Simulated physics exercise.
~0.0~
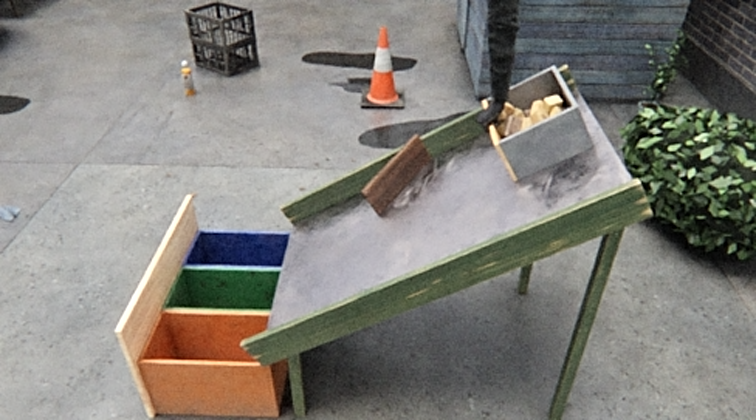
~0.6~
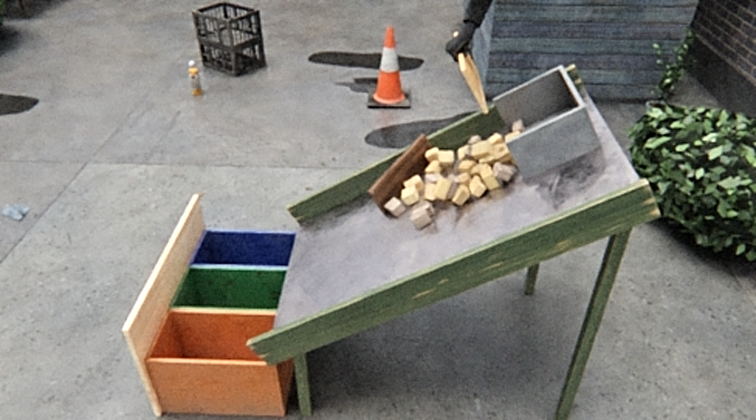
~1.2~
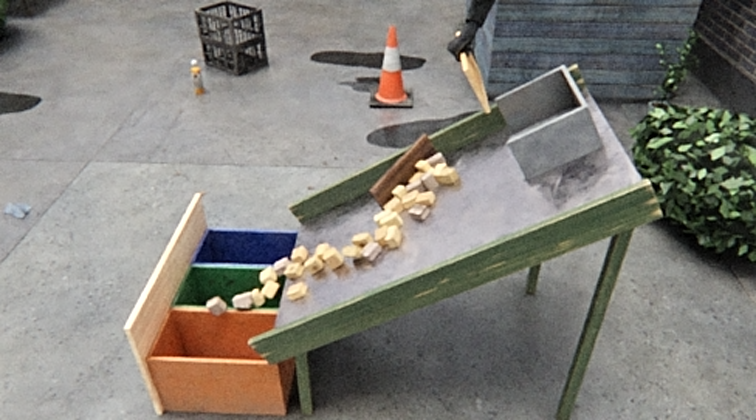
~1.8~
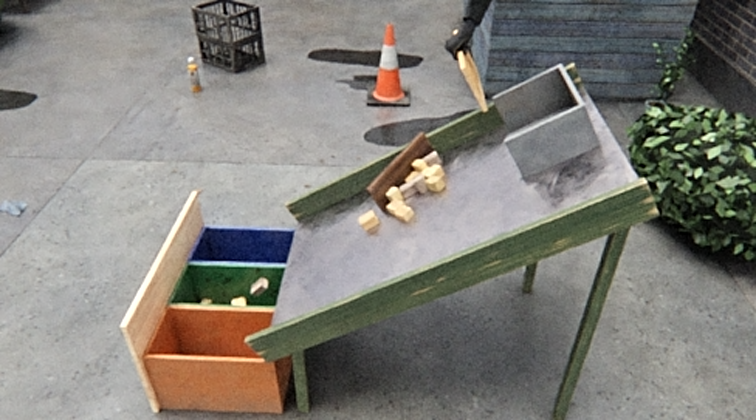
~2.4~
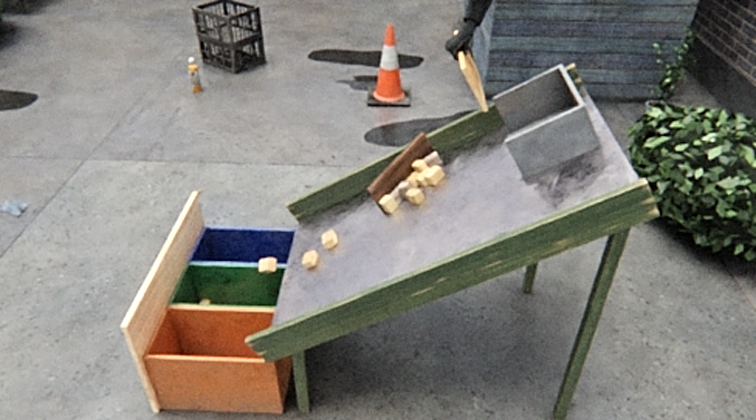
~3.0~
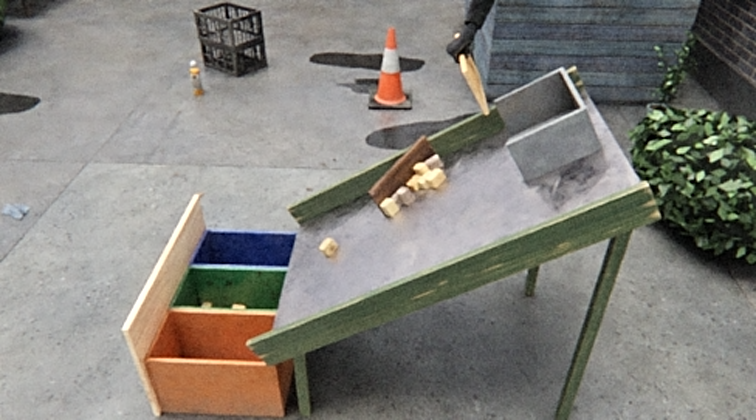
Pale wooden blocks tumbling from a grey box down a tilted table, some dropping into the green bin, others resting against an angled board.
